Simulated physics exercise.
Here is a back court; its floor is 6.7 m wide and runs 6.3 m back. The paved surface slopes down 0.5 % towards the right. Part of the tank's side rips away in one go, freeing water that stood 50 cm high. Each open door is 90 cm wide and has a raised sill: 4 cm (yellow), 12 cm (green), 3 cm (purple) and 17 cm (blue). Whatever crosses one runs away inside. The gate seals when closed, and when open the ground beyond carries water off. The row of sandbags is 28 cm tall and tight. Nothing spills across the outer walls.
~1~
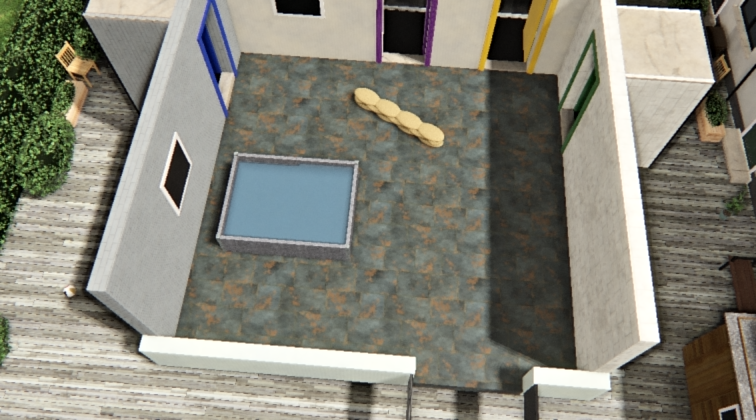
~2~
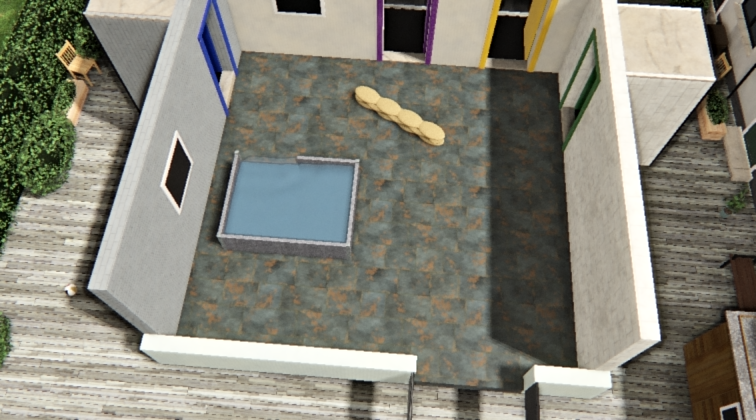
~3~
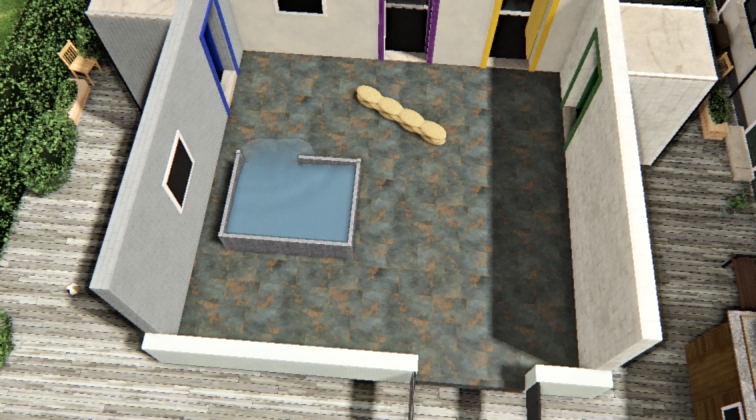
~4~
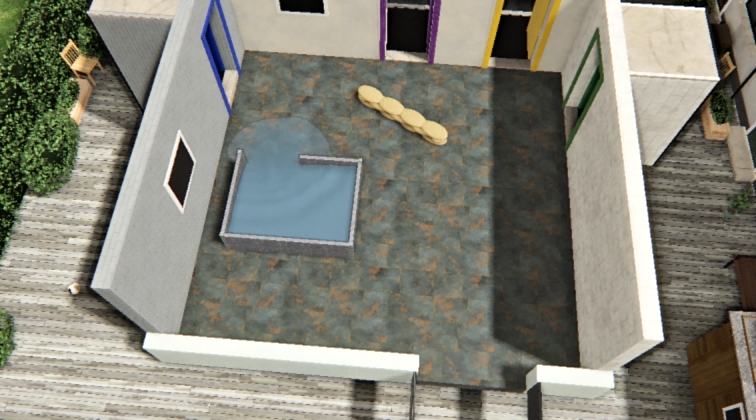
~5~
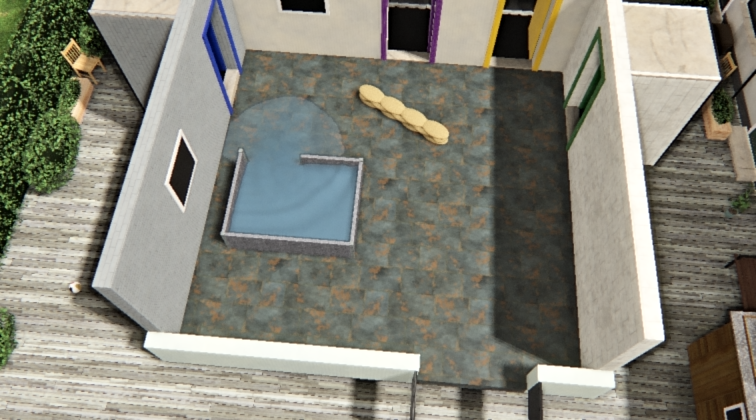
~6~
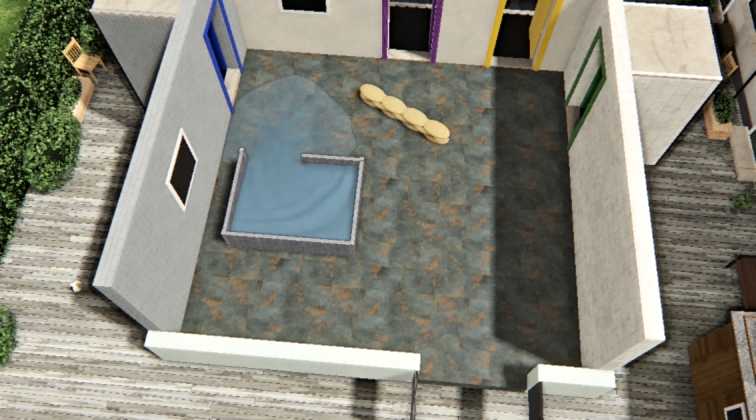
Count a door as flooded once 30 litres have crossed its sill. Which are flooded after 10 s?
Within that time: At the yellow door it does not reach the limit; at the green door it does not reach the limit; at the purple door it passes the limit; at the blue door it does not reach the limit.
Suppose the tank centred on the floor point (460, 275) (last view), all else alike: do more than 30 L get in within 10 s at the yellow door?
Against that limit: Yellow above.
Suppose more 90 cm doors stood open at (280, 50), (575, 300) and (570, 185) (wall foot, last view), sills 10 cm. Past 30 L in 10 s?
In turn: Above, under, under.
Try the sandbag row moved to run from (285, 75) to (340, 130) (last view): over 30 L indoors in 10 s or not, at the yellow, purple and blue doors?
Against that limit: Yellow under, purple under, blue above.
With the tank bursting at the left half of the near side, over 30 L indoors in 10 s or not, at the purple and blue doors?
Against that limit: Purple under, blue under.
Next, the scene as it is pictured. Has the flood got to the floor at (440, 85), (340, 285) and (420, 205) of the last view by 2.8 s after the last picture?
In that order: Flooded, dry, not reached.
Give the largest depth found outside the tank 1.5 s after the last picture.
About 36 cm.
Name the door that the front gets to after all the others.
It is the green one.
Then, 0.7 s after the last picture water covers 15 % of the floor and is deepest (32 cm) near (247, 50); yellow door not reached, green door not reached, purple door not reached, blue door 17 cm at the sill, 0 L in.
Then, 1.5 s after the last picture water covers 20 % of the floor and is deepest (36 cm) near (247, 50); yellow door not reached, green door not reached, purple door 5 cm at the sill, 0 L in, blue door 15 cm at the sill, 0 L in.
Then, 2.8 s after the last picture water covers 30 % of the floor and is deepest (25 cm) near (361, 93); yellow door 2 cm at the sill, 0 L in, green door not reached, purple door 8 cm at the sill, 7 L in, blue door 19 cm at the sill, 4 L in.
Then, 5.3 s after the last picture water covers 55 % of the floor and is deepest (14 cm) near (352, 92); yellow door 3 cm at the sill, 0 L in, green door 12 cm at the sill, 2 L in, purple door 6 cm at the sill, 40 L in, blue door 11 cm at the sill, 7 L in.
Then, 9.3 s after the last picture water covers 80 % of the floor and is deepest (11 cm) near (579, 346); yellow door 6 cm at the sill, 13 L in, green door 8 cm at the sill, 2 L in, purple door 4 cm at the sill, 58 L in, blue door 6 cm at the sill, 7 L in.
